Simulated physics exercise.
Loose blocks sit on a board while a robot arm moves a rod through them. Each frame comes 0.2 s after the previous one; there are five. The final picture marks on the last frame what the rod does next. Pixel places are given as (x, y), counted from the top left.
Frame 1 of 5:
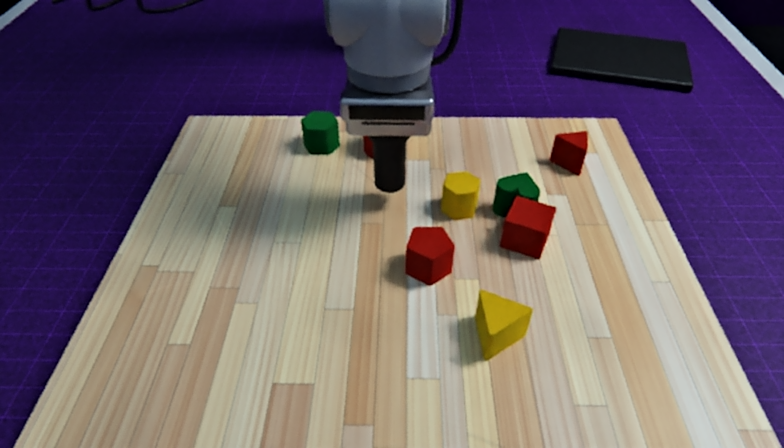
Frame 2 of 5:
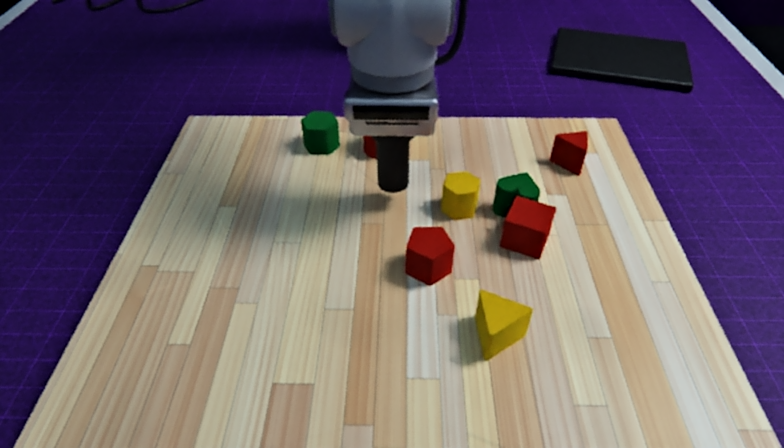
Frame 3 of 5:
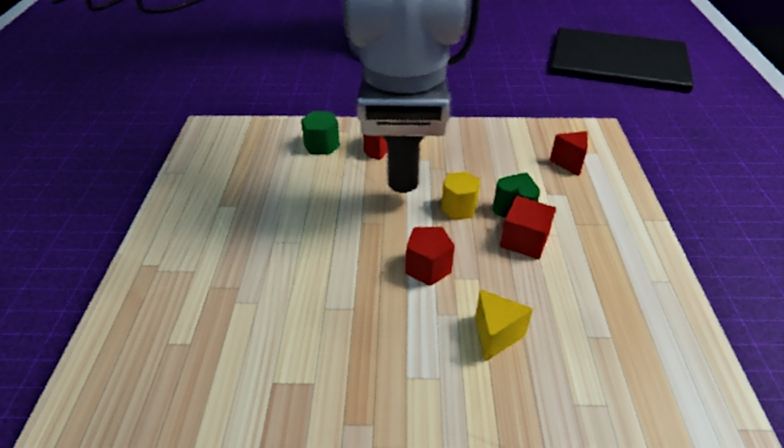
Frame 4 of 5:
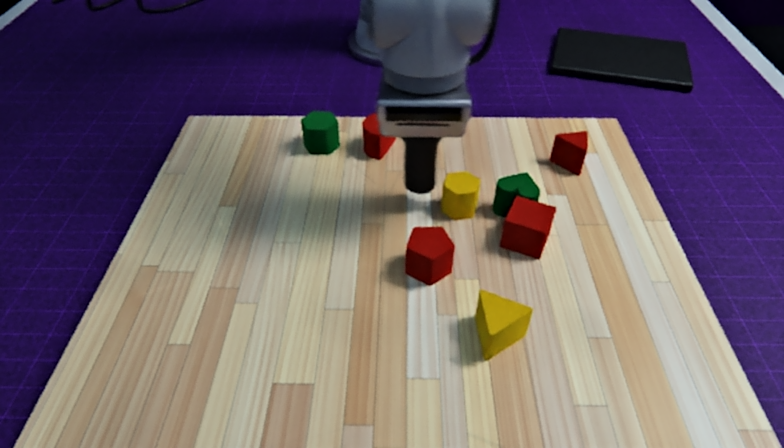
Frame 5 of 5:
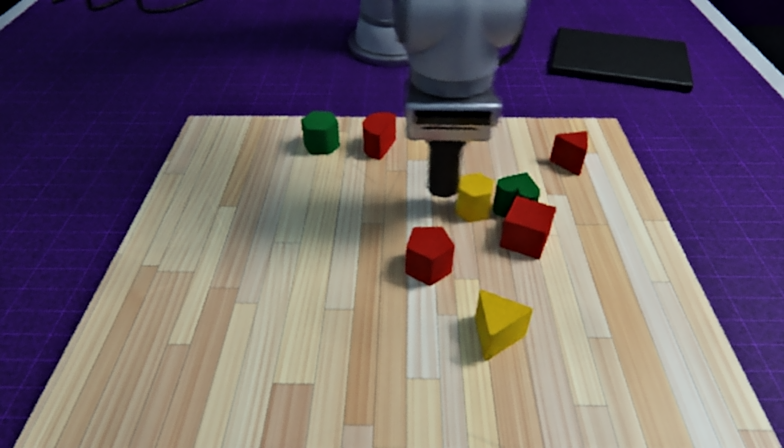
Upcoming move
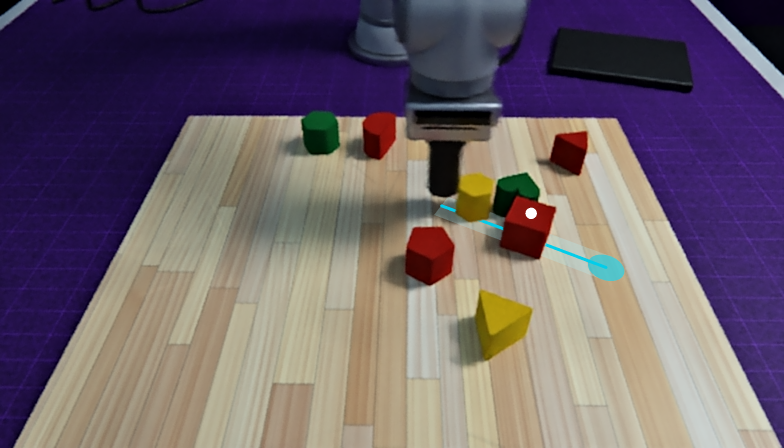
A grey robot arm holding a dark rod slides rightward across the far part of a light wooden board, slowly then faster, and nudges the yellow hexagonal block right, closer to the green heart-shaped block. The fixed view looks down from the front at the board on a purple surface. Red blocks, a green block at far left and a near yellow triangular block stay still.
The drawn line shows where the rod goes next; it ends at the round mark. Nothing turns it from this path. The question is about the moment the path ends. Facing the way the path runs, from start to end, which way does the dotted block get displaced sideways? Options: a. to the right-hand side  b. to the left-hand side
b
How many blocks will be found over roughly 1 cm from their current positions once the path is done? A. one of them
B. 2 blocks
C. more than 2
The answer is C.
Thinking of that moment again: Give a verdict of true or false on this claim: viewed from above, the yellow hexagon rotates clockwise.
False.
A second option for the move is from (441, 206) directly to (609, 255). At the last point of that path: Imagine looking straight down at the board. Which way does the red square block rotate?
Looking down on the board, it turns clockwise.
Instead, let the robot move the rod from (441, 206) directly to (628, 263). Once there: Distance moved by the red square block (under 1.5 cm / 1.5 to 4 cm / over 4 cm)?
Beyond 4 cm.
Drawn move, from (441, 206) directly to (606, 268); the dot is on the red square block.
What follows on the original path. One third of the way, rod at (495, 207); yellow hexagon at (520, 184), turned 60° anticlockwise; green heart block at (554, 181), turned 40° clockwise; red square block at (537, 213), turned 25° clockwise.
Two thirds of the way, rod at (552, 227); yellow hexagon at (524, 184), turned 75° anticlockwise; green heart block at (556, 180), turned 50° clockwise; red square block at (594, 230).
At the end, rod at (613, 250); red five-sided block still; yellow hexagon at (524, 184), turned 75° anticlockwise; green heart block at (556, 180), turned 50° clockwise; red square block at (660, 248), turned 15° anticlockwise.
